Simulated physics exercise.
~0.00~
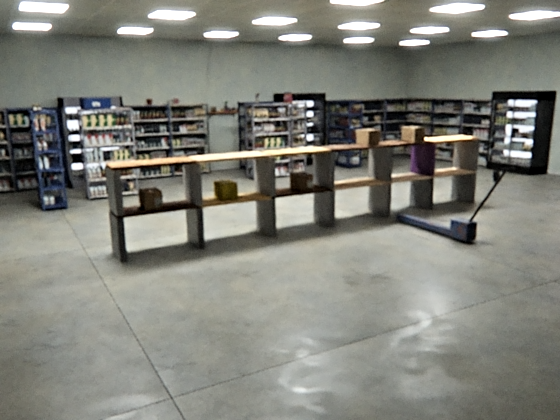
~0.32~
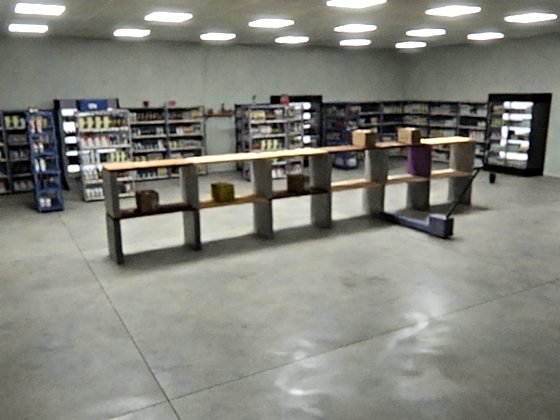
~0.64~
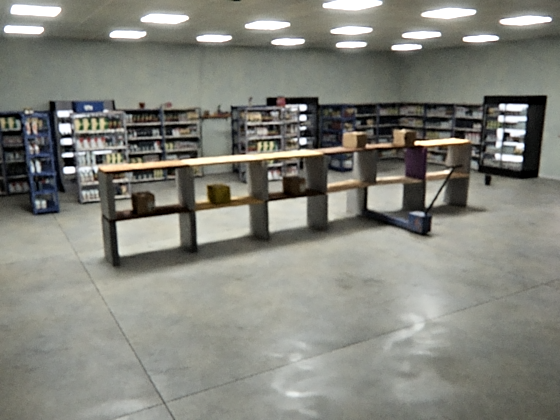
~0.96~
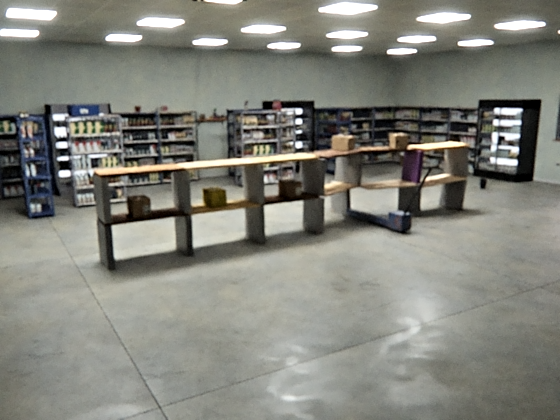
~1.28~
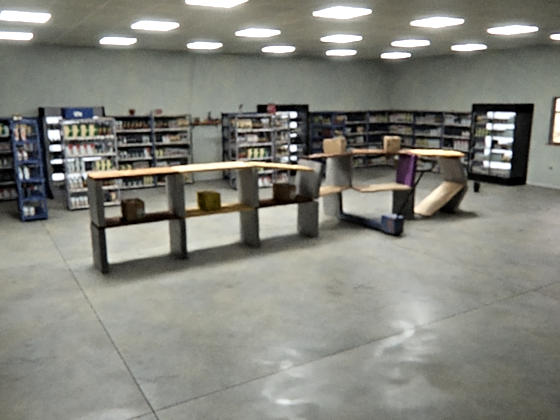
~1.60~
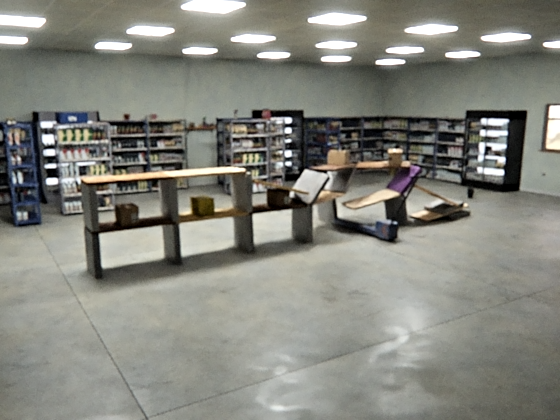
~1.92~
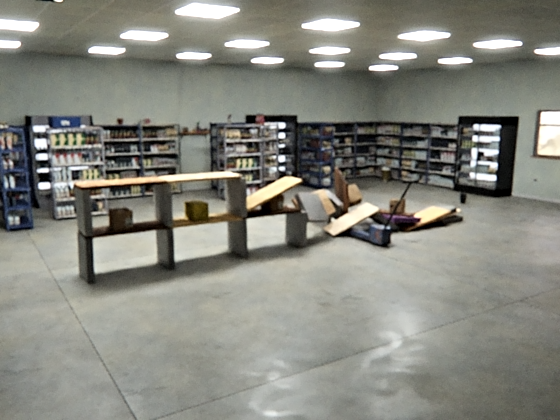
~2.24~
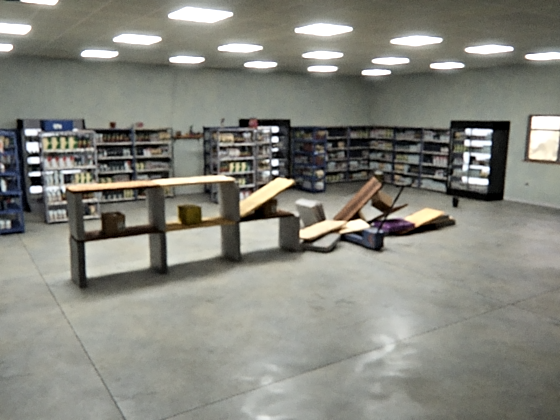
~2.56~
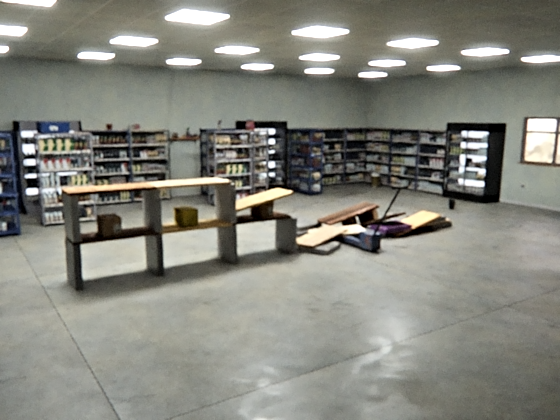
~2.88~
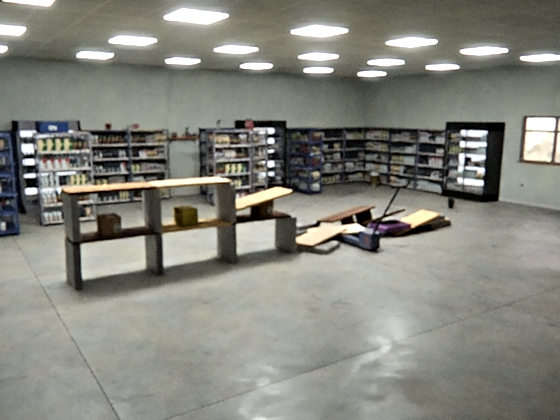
In a storeroom with stocked shelves along the walls, a low jack slid left into a long two-tier rack of boards and uprights, and the right half buckled and collapsed into a heap, while the left part stayed standing with its yellow carton.
